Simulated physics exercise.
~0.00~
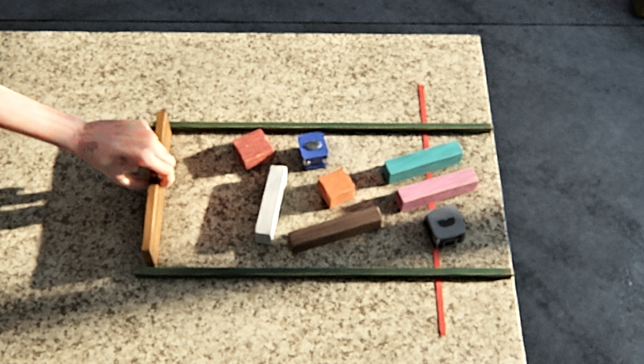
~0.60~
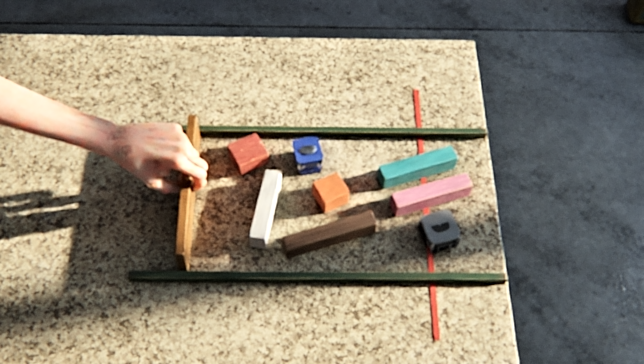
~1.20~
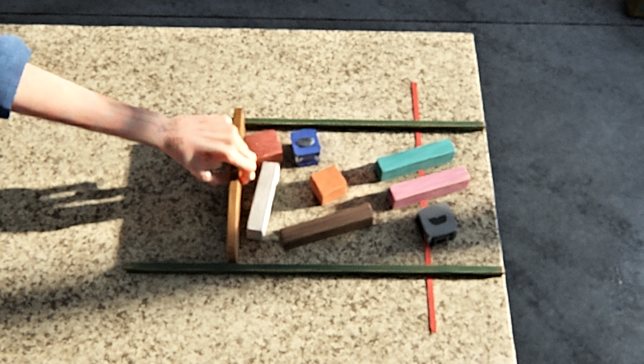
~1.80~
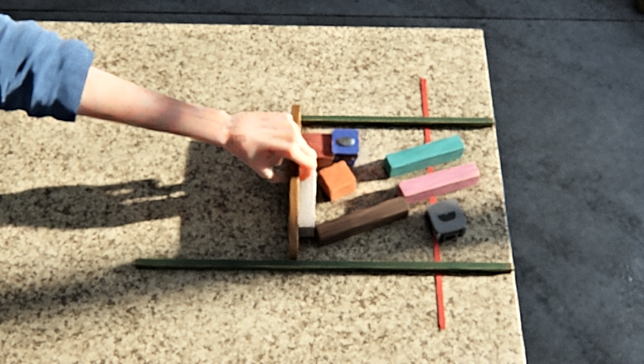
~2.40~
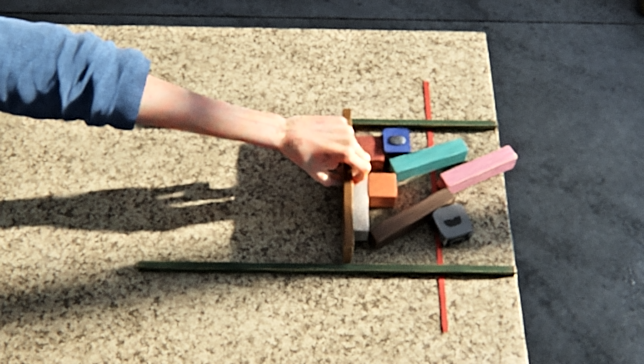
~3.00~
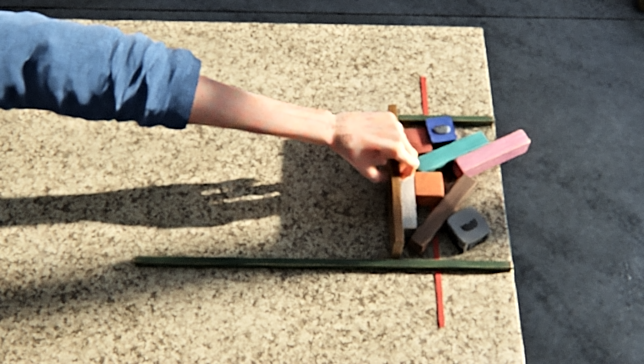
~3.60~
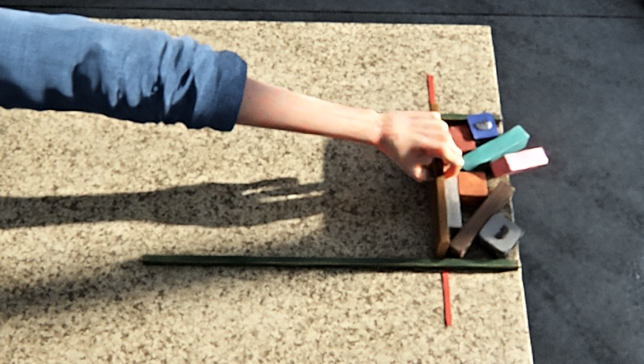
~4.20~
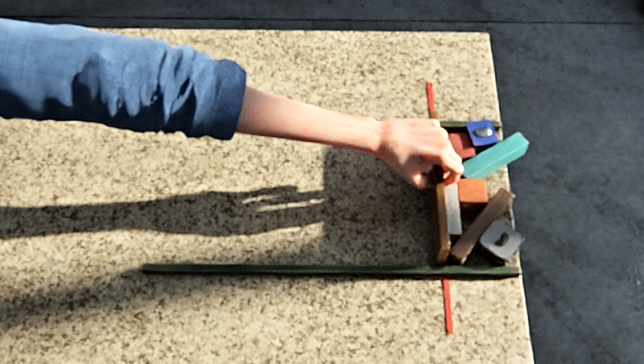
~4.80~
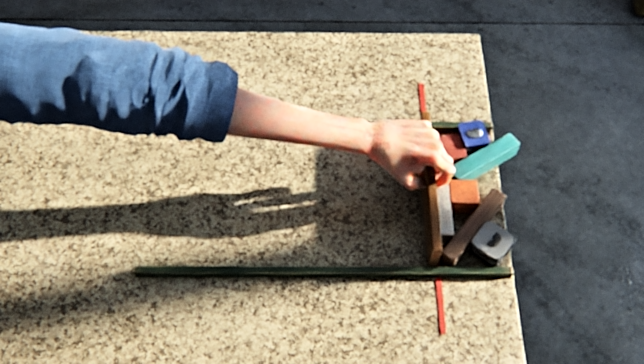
A hand pushing a wooden board rightward between rails, bunching coloured blocks and bars at the slab's edge as the pink bar falls off.
